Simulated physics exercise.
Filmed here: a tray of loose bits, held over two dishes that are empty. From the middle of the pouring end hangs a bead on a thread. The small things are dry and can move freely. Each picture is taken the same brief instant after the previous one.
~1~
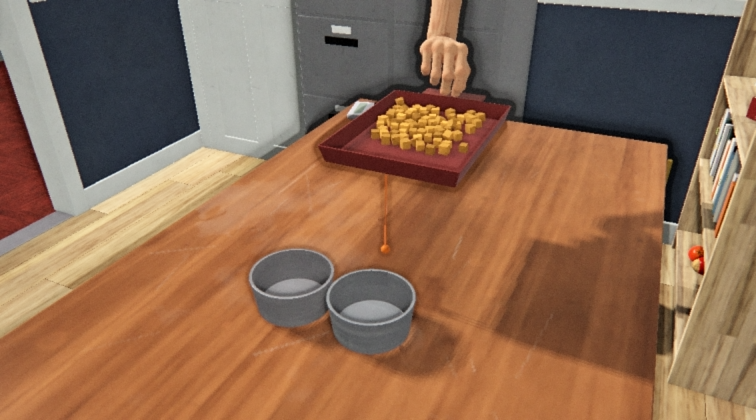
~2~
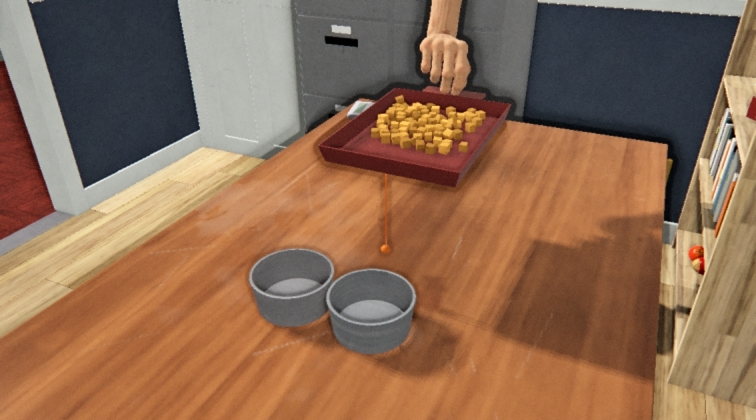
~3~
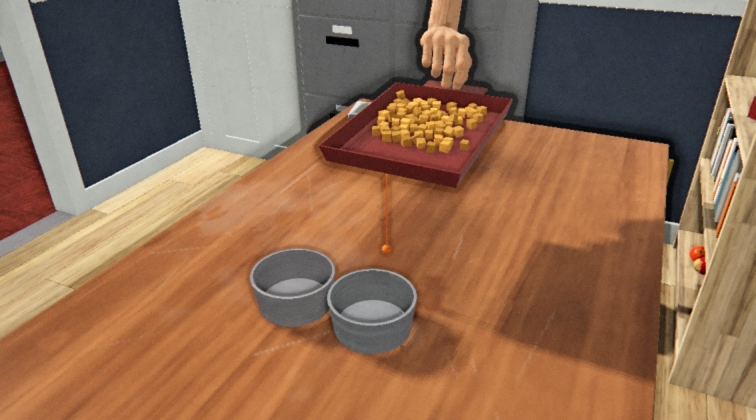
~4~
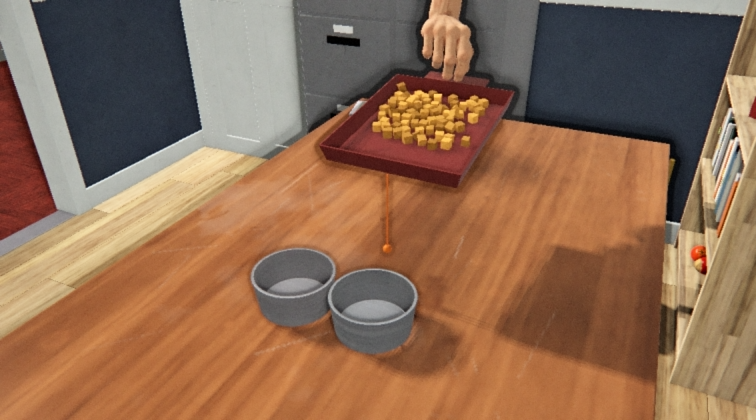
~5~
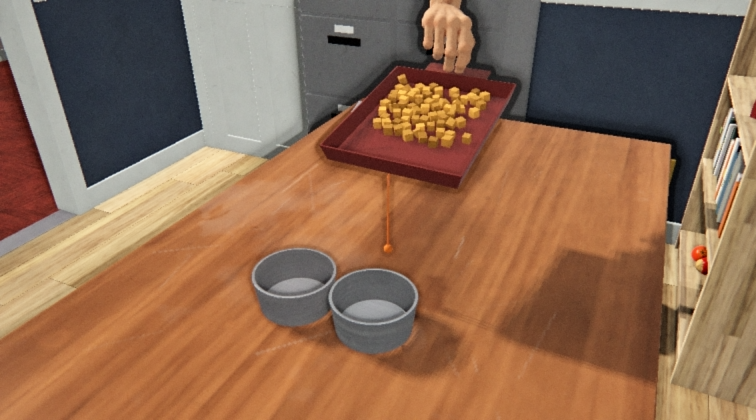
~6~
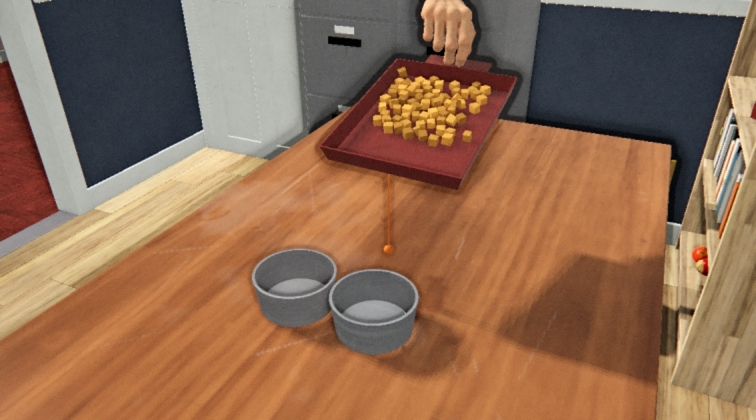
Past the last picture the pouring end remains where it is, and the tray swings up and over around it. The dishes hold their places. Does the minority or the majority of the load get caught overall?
The majority of it gets caught.
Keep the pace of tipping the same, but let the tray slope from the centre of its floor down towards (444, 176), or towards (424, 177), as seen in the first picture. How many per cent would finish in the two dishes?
I'd put it at some 10 % and then some 30 %.
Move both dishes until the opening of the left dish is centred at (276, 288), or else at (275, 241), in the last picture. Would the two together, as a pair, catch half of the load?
The first try: The smaller part. The second: Below a half.
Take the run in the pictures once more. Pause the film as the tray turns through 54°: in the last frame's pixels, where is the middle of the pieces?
In the last view, the load is centred near (406, 153).
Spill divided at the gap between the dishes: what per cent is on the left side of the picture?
That's about 10 per cent of the spill.
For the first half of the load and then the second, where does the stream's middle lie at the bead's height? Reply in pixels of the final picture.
(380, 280) for the early half, (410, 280) for the late half.
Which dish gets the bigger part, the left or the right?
The one in question is the right-side one.
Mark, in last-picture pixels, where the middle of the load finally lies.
I'd put the middle somewhere around (380, 328).
Just after the last frame, tray tipped steeply; almost all on the tray; about a tenth in the air.
A moment on, tray tipped right over; the larger part on the tray; about a tenth in the right dish; about a tenth outside both.
Further on, tray tipped past a quarter turn; roughly two thirds in the right dish; about a tenth in the left dish; roughly a third outside both.
When it is over, tray tipped past a quarter turn; roughly two thirds in the right dish; about a tenth in the left dish; roughly a third outside both.
